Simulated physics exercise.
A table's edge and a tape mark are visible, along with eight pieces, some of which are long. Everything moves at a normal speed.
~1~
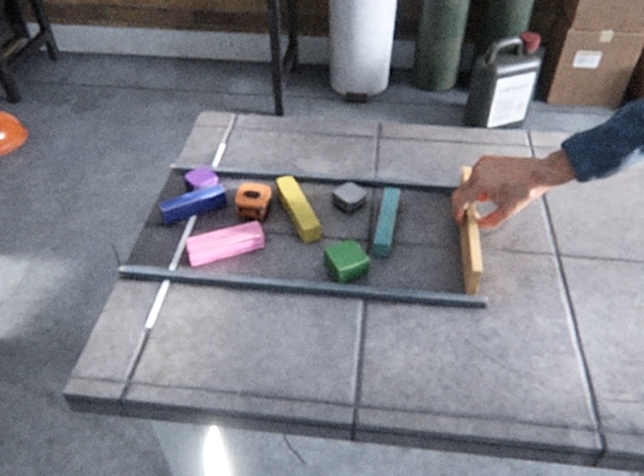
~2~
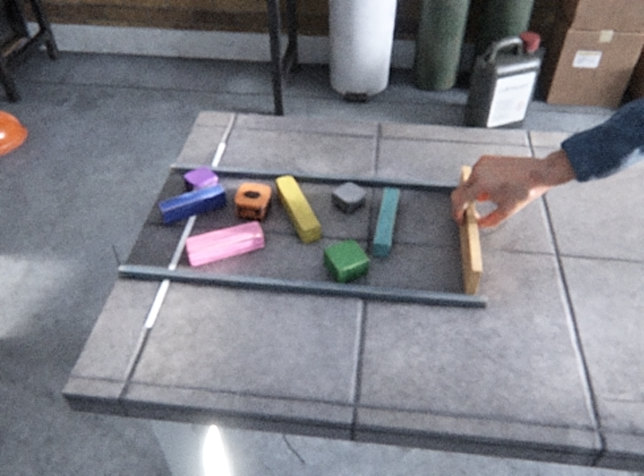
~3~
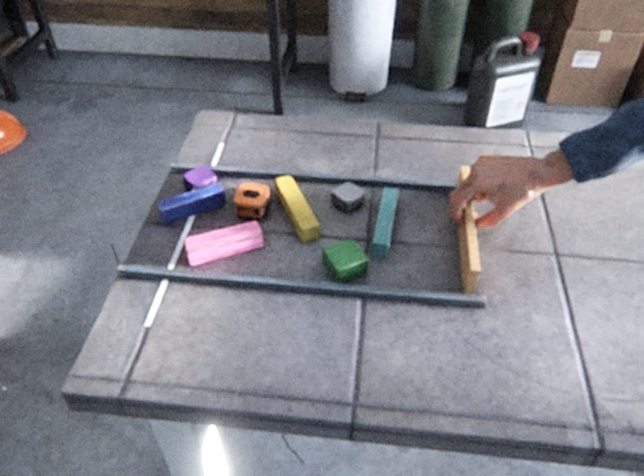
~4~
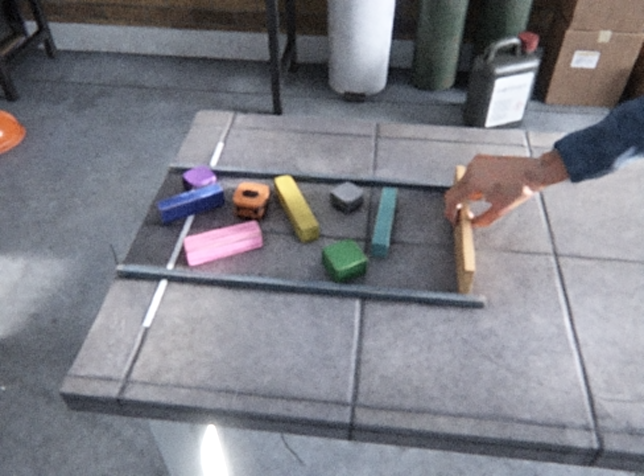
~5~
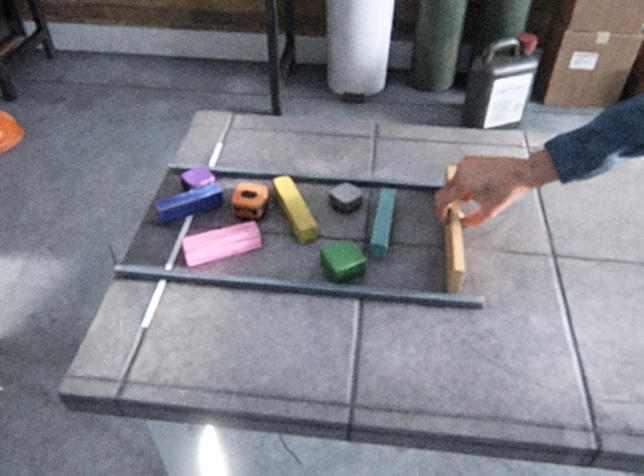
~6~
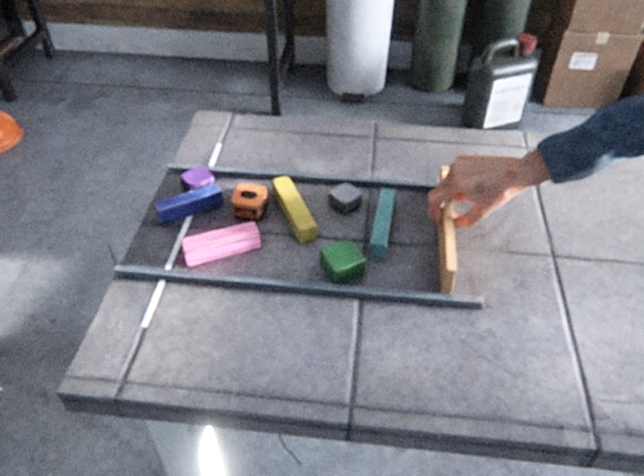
A hand sliding a wooden board slightly left between two dark rails on a tiled tabletop, the colourful blocks staying still.
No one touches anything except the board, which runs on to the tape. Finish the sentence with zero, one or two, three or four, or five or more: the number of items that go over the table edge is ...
The number of items that go over the table edge is three or four.
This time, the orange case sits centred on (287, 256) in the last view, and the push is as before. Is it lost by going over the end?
So it drops, then.
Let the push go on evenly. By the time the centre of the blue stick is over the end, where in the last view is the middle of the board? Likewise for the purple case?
Middle approx. at (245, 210), then approx. at (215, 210).
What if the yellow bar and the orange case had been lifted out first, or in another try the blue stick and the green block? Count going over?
Going first to second: 1 and 2.
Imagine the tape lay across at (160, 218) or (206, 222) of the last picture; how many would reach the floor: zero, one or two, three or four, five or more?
First place: At least five; second place: One or two.
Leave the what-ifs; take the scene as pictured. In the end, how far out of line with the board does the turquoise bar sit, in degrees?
It is near 0° out of line.
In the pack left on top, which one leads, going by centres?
That would be the yellow bar.
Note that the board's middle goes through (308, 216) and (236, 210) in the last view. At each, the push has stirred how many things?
Tally: 5; 8.
Soon after, none off yet; purple case at rest near (198, 182); blue stick at rest near (190, 204); pink stick at rest near (222, 243).
After that, none off yet; purple case at rest near (198, 182); blue stick displaced a little near (157, 208); pink stick displaced a little near (193, 246).
In the end, the number that fall off is three or four; gone, orange case, pink stick, blue stick and purple case.
